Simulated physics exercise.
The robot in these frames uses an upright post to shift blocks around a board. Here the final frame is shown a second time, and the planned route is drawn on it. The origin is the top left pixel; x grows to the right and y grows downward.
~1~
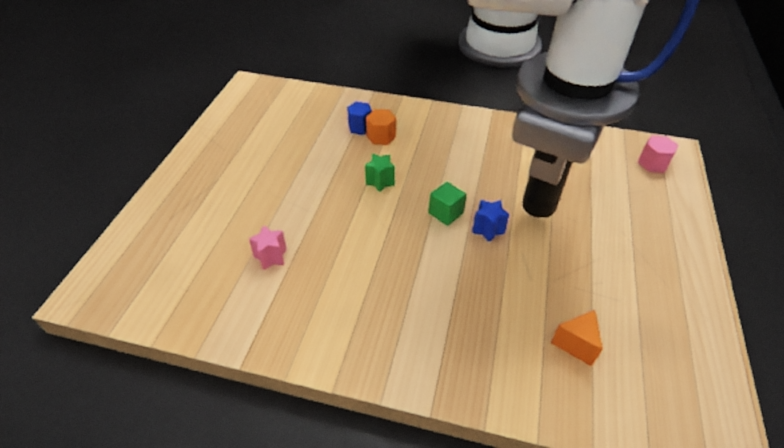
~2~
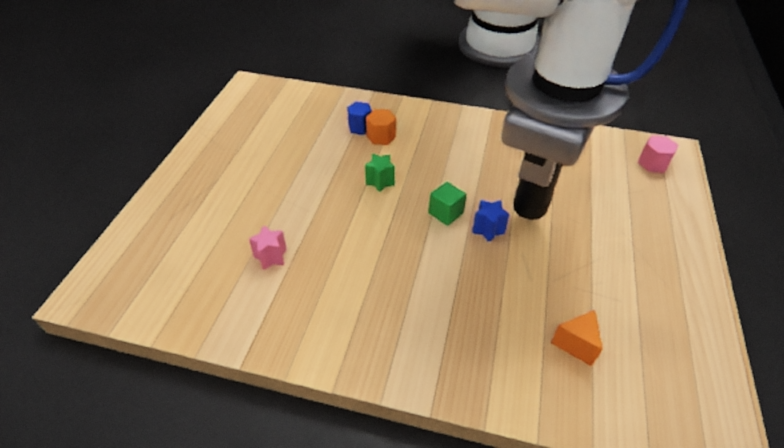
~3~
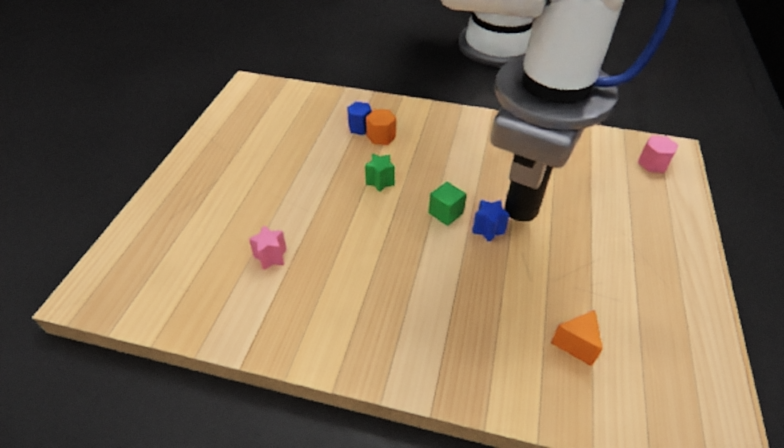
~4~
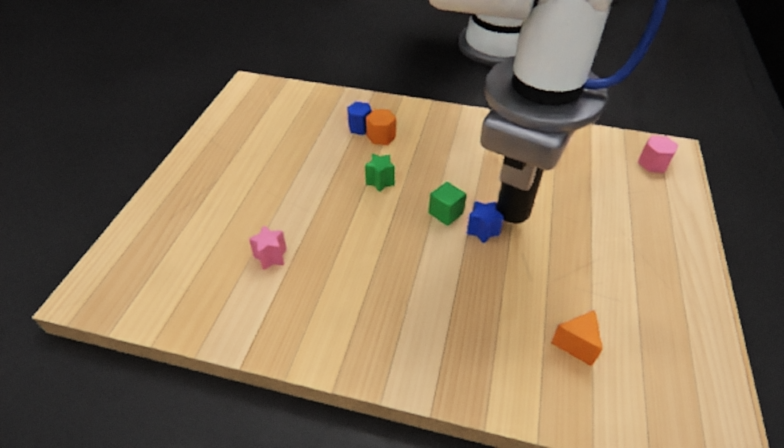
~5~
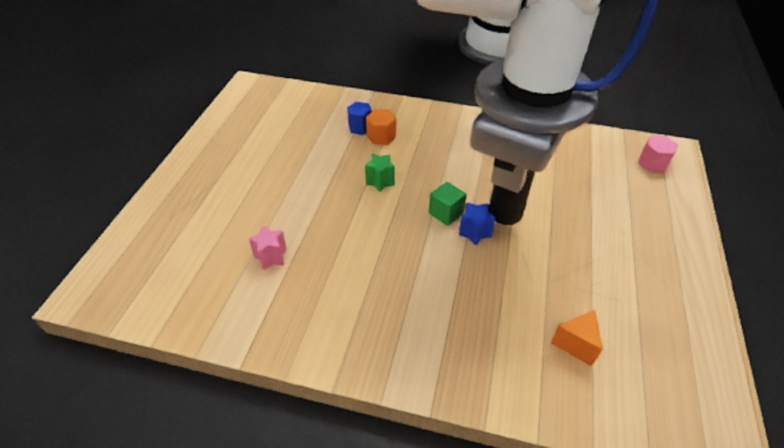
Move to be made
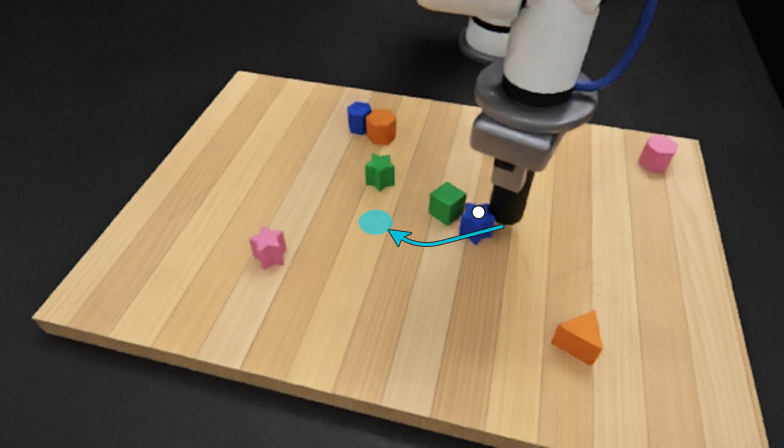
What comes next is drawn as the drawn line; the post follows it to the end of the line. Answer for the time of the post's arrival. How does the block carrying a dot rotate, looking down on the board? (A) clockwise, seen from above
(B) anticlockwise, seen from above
Choice B: Anticlockwise, seen from above.
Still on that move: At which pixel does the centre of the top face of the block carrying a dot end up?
I expect it at (368, 228).
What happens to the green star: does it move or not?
By the end it is where it was.
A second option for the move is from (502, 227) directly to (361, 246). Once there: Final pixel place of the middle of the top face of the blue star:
Answer: (330, 236).
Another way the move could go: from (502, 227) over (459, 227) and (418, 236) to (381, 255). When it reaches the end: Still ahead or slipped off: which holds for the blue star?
It sits in front of the post.
The drawn path runs from (502, 227) by way of (459, 238) and (414, 243) to (376, 222); the dot is on the blue star.
On the path given first. One third of the way, post (461, 225); blue star (432, 223).
Two thirds of the way, post (414, 230); blue star (385, 230).
At the end, post (375, 209); green star not moved; green four-sided block not moved; blue star (368, 228), turned 50° anticlockwise.
